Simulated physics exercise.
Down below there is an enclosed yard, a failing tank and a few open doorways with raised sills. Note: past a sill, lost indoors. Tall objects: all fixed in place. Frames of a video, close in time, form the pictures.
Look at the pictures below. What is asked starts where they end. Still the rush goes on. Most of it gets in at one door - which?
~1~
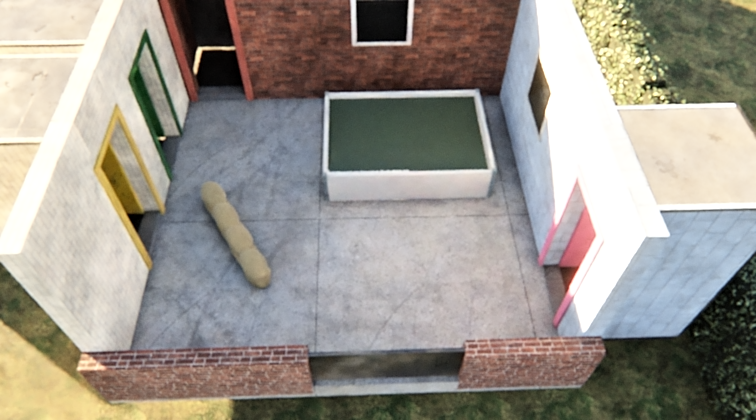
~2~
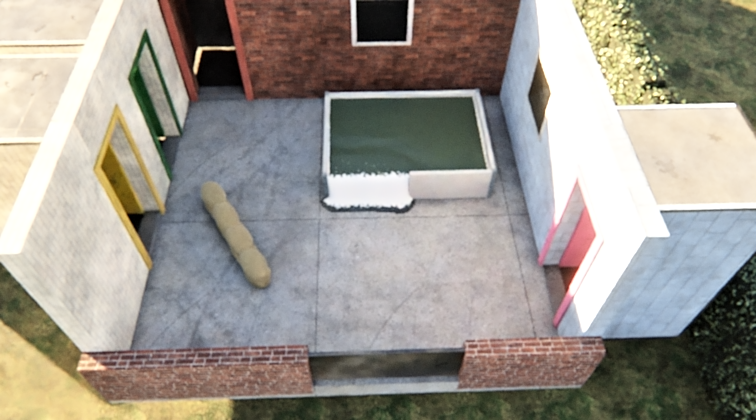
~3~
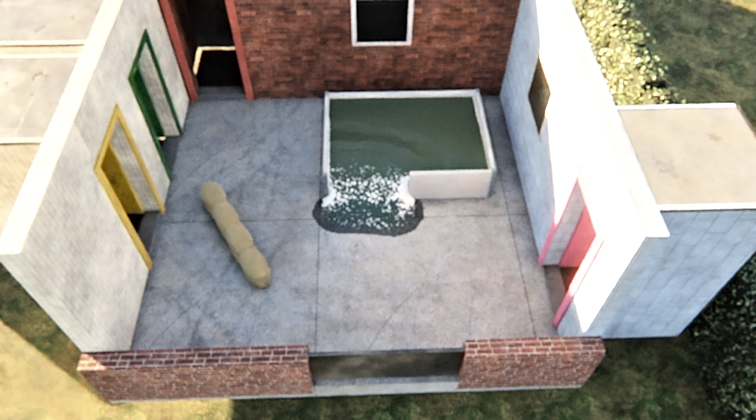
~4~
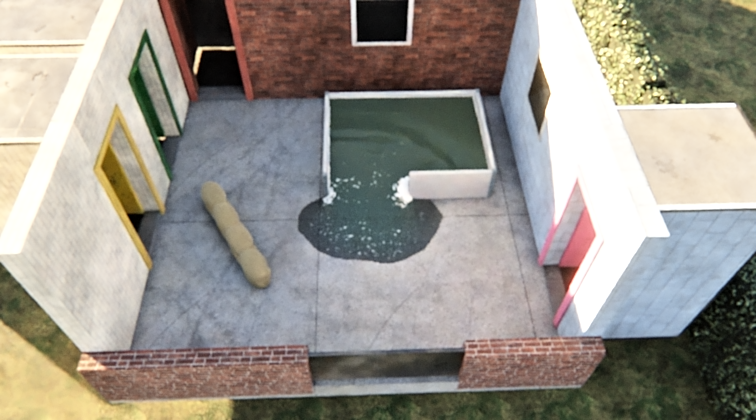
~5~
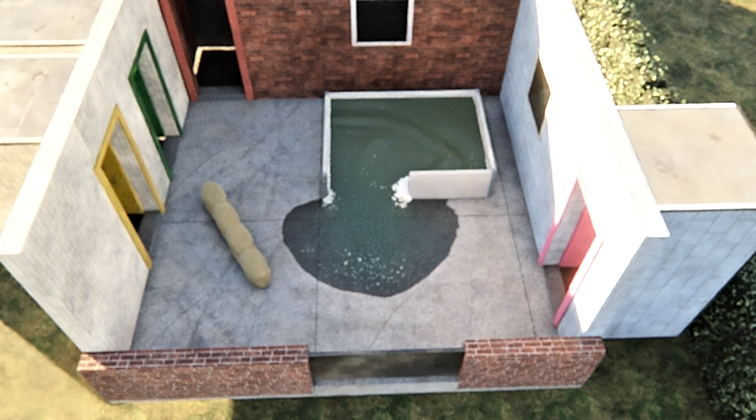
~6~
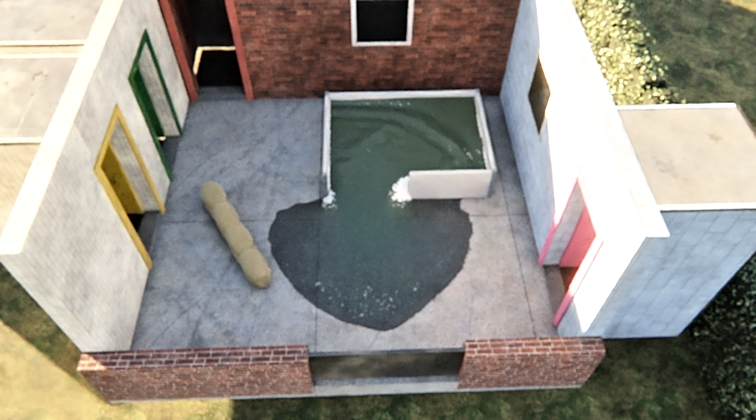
The pink door takes the most.
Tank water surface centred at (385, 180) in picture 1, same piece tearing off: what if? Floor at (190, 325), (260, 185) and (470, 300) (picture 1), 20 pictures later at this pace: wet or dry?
In order: Reached, unreached, reached.
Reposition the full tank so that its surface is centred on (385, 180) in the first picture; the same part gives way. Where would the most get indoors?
It's the pink-painted one.
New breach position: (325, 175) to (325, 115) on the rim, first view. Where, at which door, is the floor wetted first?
Answer: The door marked green.
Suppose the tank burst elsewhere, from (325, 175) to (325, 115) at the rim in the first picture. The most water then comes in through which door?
The green door.
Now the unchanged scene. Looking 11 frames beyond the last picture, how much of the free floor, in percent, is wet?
It should be close to 35 %.
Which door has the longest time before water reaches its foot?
The final one is the red door.
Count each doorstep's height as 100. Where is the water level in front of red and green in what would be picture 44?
Readings, in sequence: 90 percent and 110 percent.
A moment on, water covers 30 % of the floor; pink door not reached, green door not reached, yellow door not reached, red door not reached.
Next, water covers 35 % of the floor; pink door wet at the sill, nothing in, green door not reached, yellow door not reached, red door not reached.
Then, water covers 55 % of the floor; pink door some in, green door not reached, yellow door wet at the sill, nothing in, red door not reached.
Later, water covers 80 % of the floor; pink door a lot in, green door wet at the sill, nothing in, yellow door wet at the sill, nothing in, red door wet at the sill, nothing in.
In the end, water covers 95 % of the floor; pink door a lot in, green door a trickle in, yellow door wet at the sill, nothing in, red door wet at the sill, nothing in; the pink door has let in the most.
